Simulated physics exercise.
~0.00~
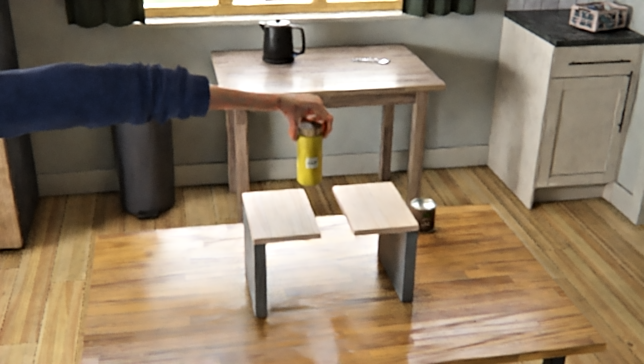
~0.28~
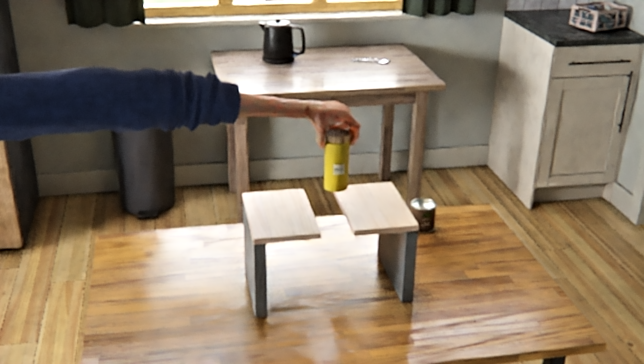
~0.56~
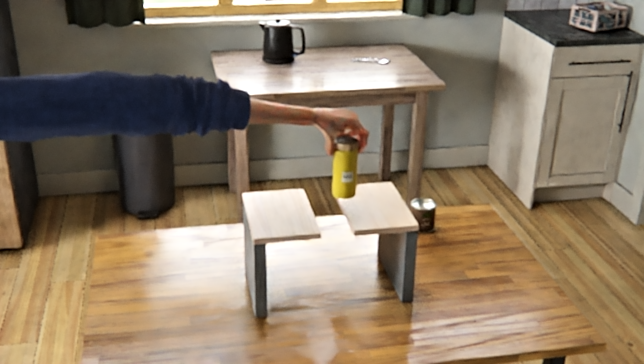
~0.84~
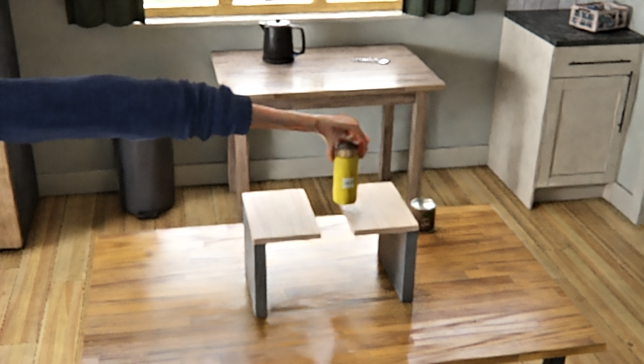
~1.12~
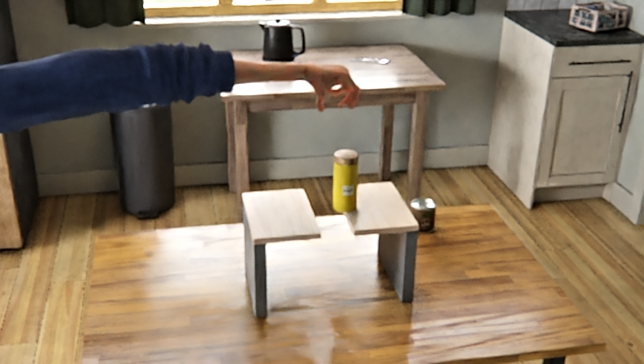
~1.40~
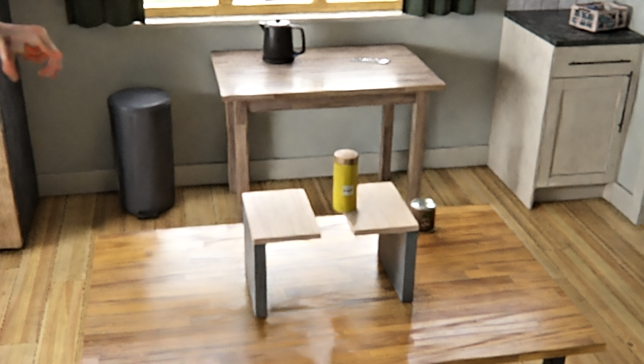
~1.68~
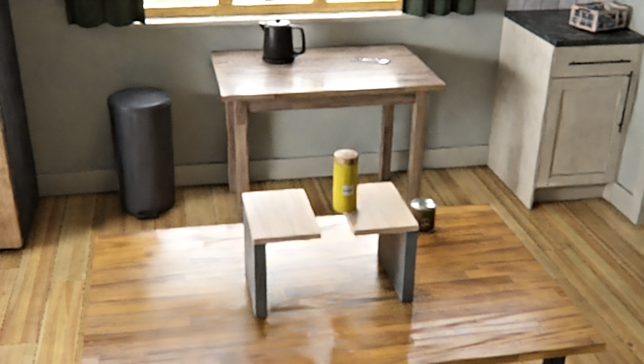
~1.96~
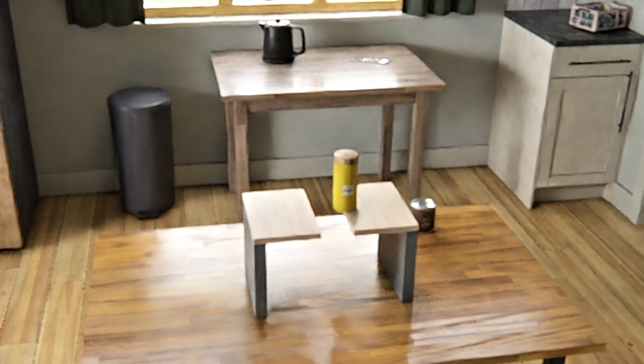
The footage shows a hand carrying a yellow jar rightward and lowering it upright at the gap between two small raised supports on a wooden table, then letting go and withdrawing to the left. The jar stays upright and still, with a small tin unmoved nearby.
